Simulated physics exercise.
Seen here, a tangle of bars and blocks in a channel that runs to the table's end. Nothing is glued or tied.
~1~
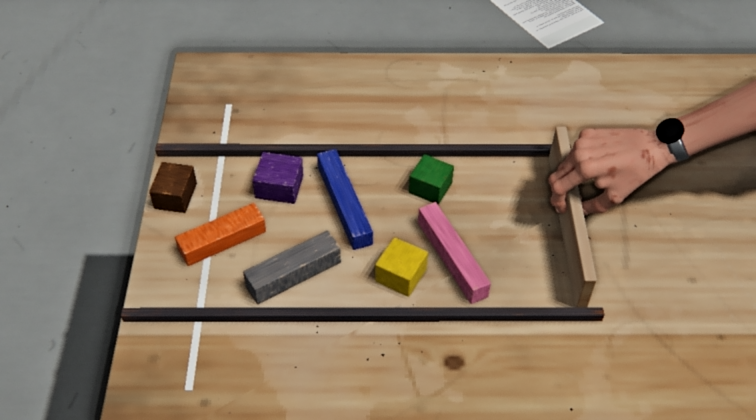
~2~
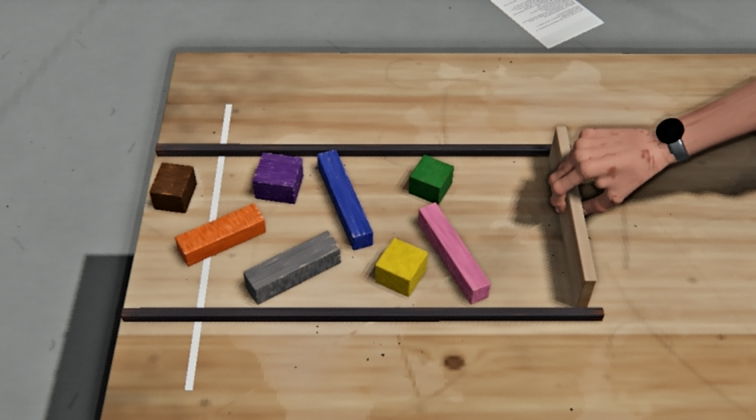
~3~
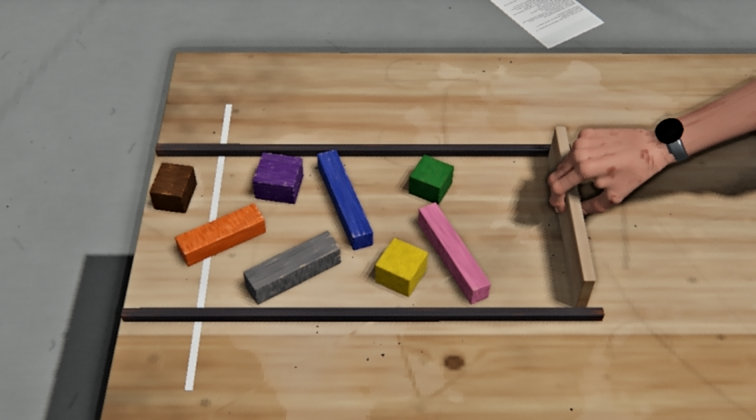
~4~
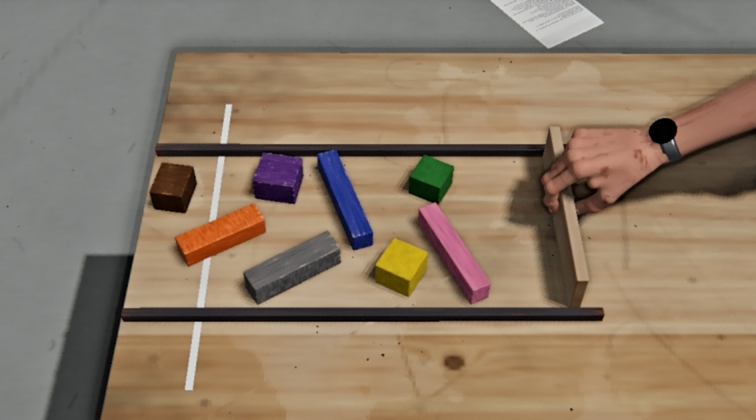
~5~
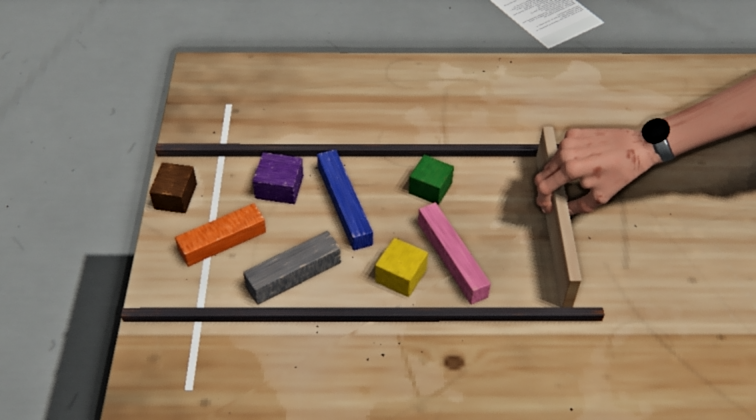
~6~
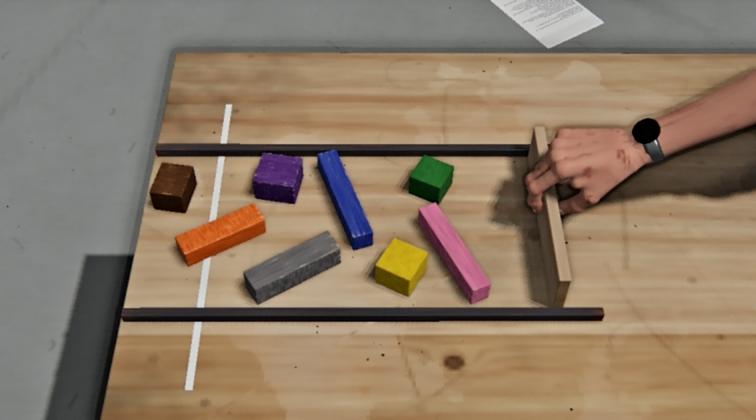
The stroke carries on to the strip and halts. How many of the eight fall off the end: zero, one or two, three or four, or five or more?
The number that fall off is three or four.
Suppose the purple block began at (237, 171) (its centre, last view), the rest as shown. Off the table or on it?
Then it comes down.
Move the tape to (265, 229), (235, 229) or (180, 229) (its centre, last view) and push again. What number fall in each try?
Down on the floor: 0, 1 and 5.
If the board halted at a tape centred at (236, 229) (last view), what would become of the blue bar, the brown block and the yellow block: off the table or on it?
The blue bar remains up; the brown block tumbles off; the yellow block holds on.
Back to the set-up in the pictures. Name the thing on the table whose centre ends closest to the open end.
It is the grey bar.
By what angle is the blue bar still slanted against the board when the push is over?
Some 15 degrees.
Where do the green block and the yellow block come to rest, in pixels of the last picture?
About (199, 182), and the other about (161, 284).
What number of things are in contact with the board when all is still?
The number is 2.
A little later, none off yet; brown block at rest near (174, 188); orange bar at rest near (222, 235); purple block at rest near (279, 178).
When it is over, the number that fall off is three or four; down, purple block, orange bar and brown block.
